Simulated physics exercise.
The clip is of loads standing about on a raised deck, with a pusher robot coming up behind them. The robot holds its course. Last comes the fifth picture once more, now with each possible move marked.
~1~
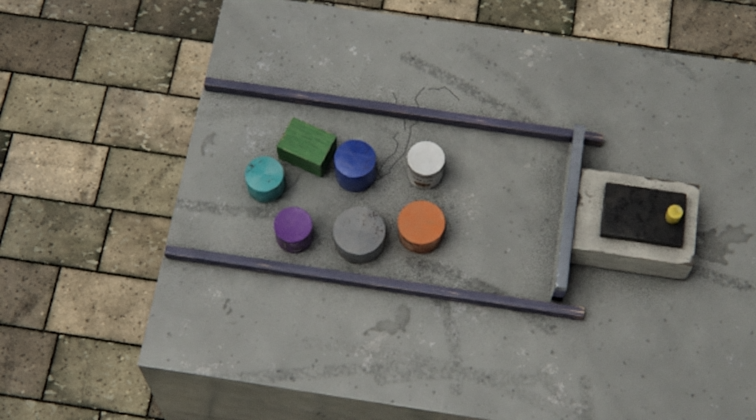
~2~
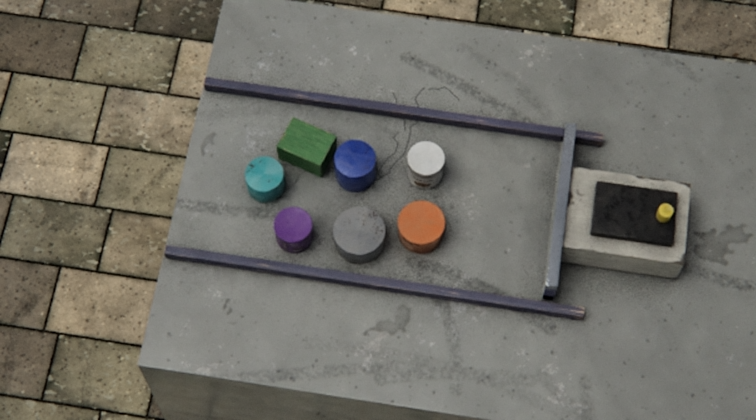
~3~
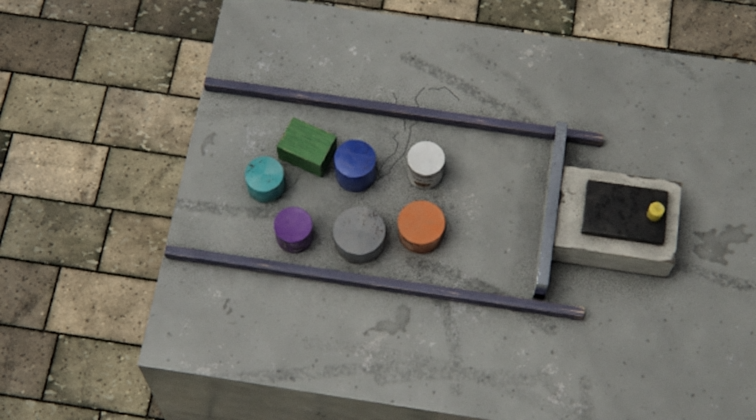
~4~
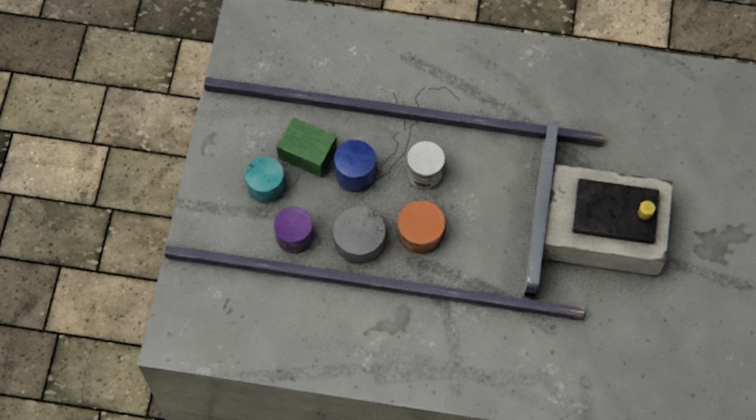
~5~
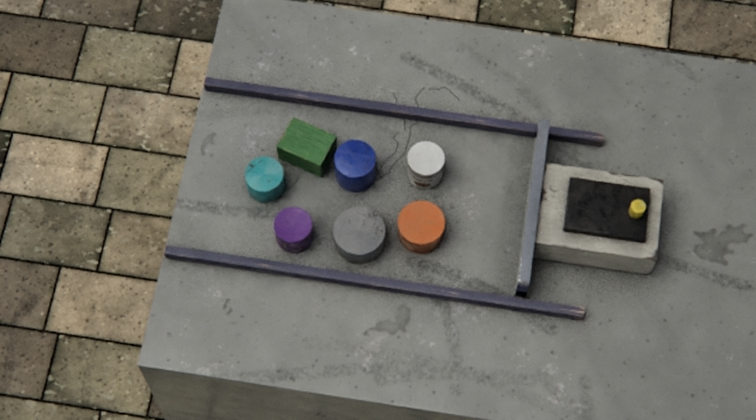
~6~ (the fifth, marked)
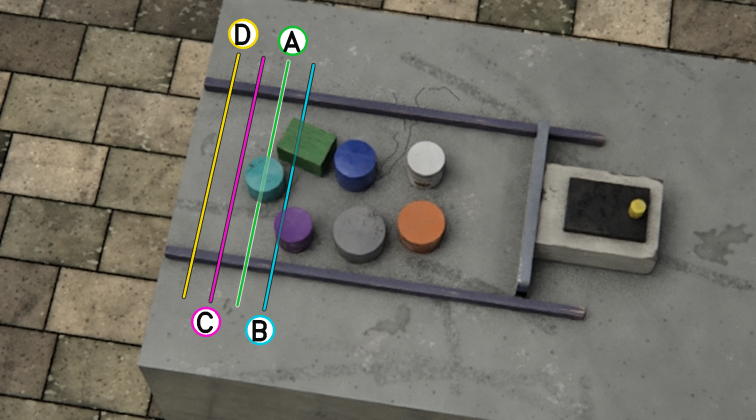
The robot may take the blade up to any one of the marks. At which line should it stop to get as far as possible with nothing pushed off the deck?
At A, and not beyond.
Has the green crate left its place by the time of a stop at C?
Yes.
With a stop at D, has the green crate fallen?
Yes.
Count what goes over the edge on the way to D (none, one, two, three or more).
By then, three or more.
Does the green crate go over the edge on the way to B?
No.
On the copy, A at (264, 179); B at (290, 183); C at (238, 175); D at (212, 171).
On A. First, robot (503, 194); grey canister (355, 235); orange pail (403, 225).
Then, robot (404, 180); green crate (264, 128); purple pail (242, 237).
Finally, robot (331, 169); purple pail (181, 228); turquoise canister (195, 184); nothing has fallen.
By contrast, B is safe but short; C drops the purple pail and turquoise canister; D drops the green crate, purple pail, turquoise canister and blue canister.
